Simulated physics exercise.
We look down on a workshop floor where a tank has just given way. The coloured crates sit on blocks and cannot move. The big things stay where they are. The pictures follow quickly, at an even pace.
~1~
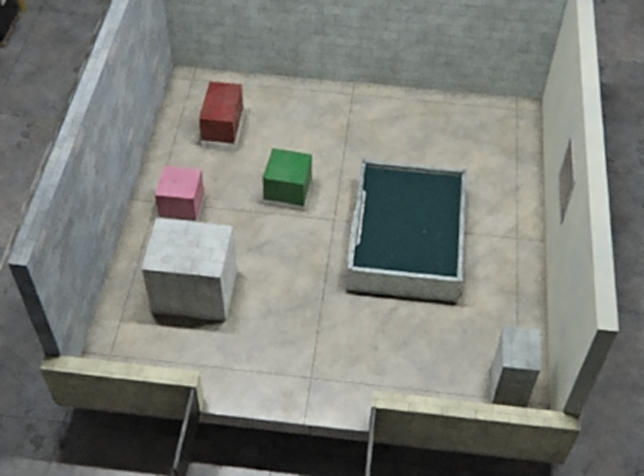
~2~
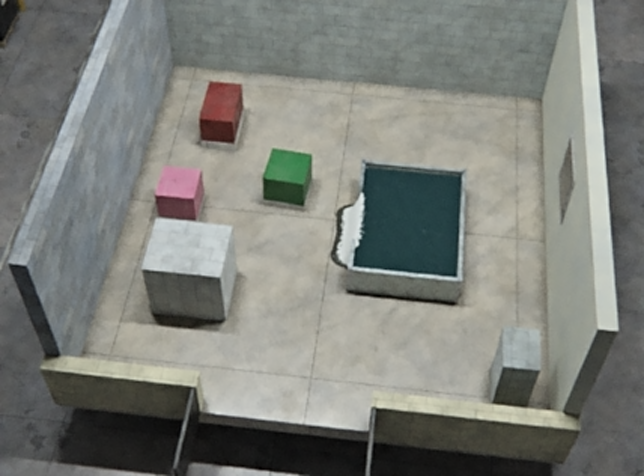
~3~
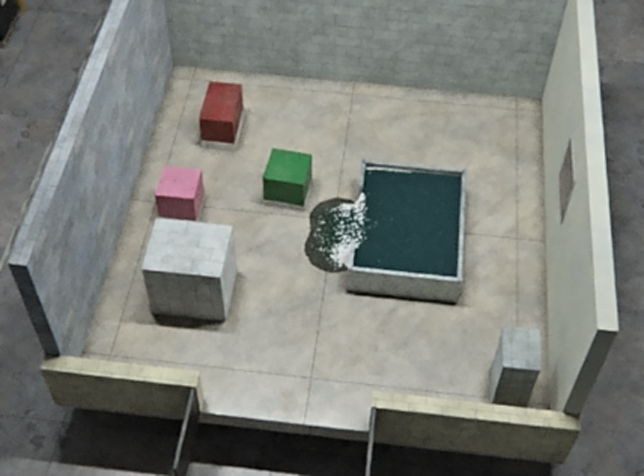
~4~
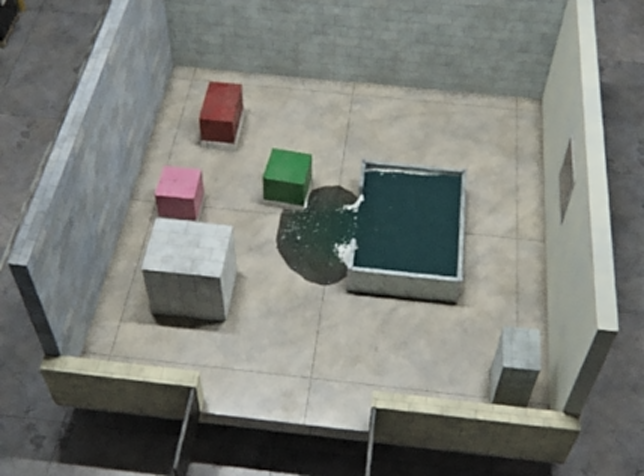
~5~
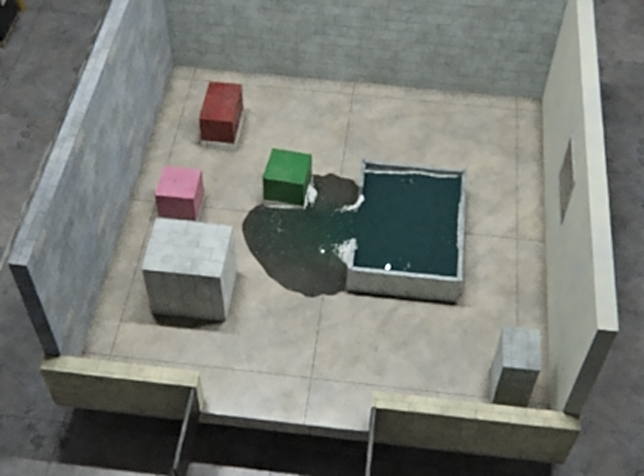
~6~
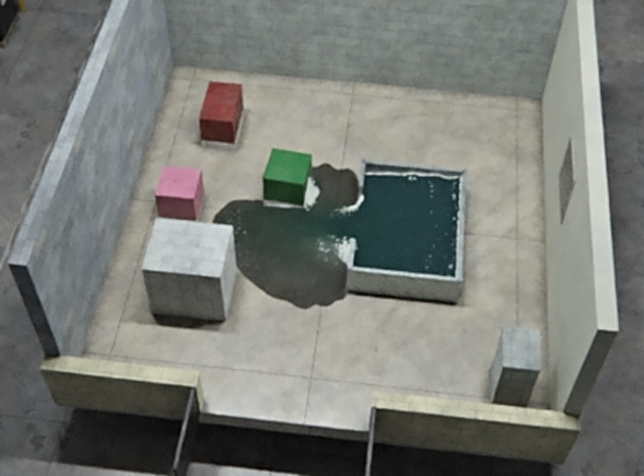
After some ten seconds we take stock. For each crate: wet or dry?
The red crate stays dry; the green crate gets wet; the pink crate gets wet.
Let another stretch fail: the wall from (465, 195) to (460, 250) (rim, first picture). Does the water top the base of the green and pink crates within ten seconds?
Then: Green remains dry, pink escapes it.
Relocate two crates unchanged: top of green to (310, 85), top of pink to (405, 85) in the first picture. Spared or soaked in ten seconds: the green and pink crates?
One by one: The green crate is spared; the pink crate remains dry.
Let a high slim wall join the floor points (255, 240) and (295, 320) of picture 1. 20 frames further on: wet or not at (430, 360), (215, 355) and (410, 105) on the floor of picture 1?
One after the other: Flooded, dry, awash.
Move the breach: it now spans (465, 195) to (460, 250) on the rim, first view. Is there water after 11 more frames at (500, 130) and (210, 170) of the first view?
In turn: Wet, clear.
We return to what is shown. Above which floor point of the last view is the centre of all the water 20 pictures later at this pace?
Around (300, 234).
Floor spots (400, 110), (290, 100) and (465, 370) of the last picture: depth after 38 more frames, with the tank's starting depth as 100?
In turn 8, 10 and 0 in a hundred.
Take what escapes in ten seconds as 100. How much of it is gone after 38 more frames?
Near 50 in a hundred.
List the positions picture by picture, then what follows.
Still water in the tank at (409, 221), in the first picture.
The front is at (343, 263), out from the gap at (358, 228), in the second picture.
The front is at (314, 257), out from the gap at (358, 230), in the third picture.
The front is at (282, 245), out from the gap at (358, 229), in the fourth picture.
Water pours out at (358, 229) and has run to (250, 221), in the fifth picture.
Water pours out at (358, 229) and has run to a hidden place, in the sixth picture.
A moment on, water covers 15 % of the floor; the red crate not reached, the green crate water round its plinth, the pink crate water round its plinth.
Next, water covers 30 % of the floor; the red crate water round its plinth, the green crate water round its plinth, the pink crate water round its plinth.
Then, water covers 45 % of the floor; the red crate water round its plinth, the green crate water round its plinth, the pink crate water round its plinth.
Later, water covers 60 % of the floor; the red crate water round its plinth, the green crate water round its plinth, the pink crate water round its plinth.
In the end, water covers 90 % of the floor; the red crate stayed above the water, the green crate was topped, the pink crate was topped.
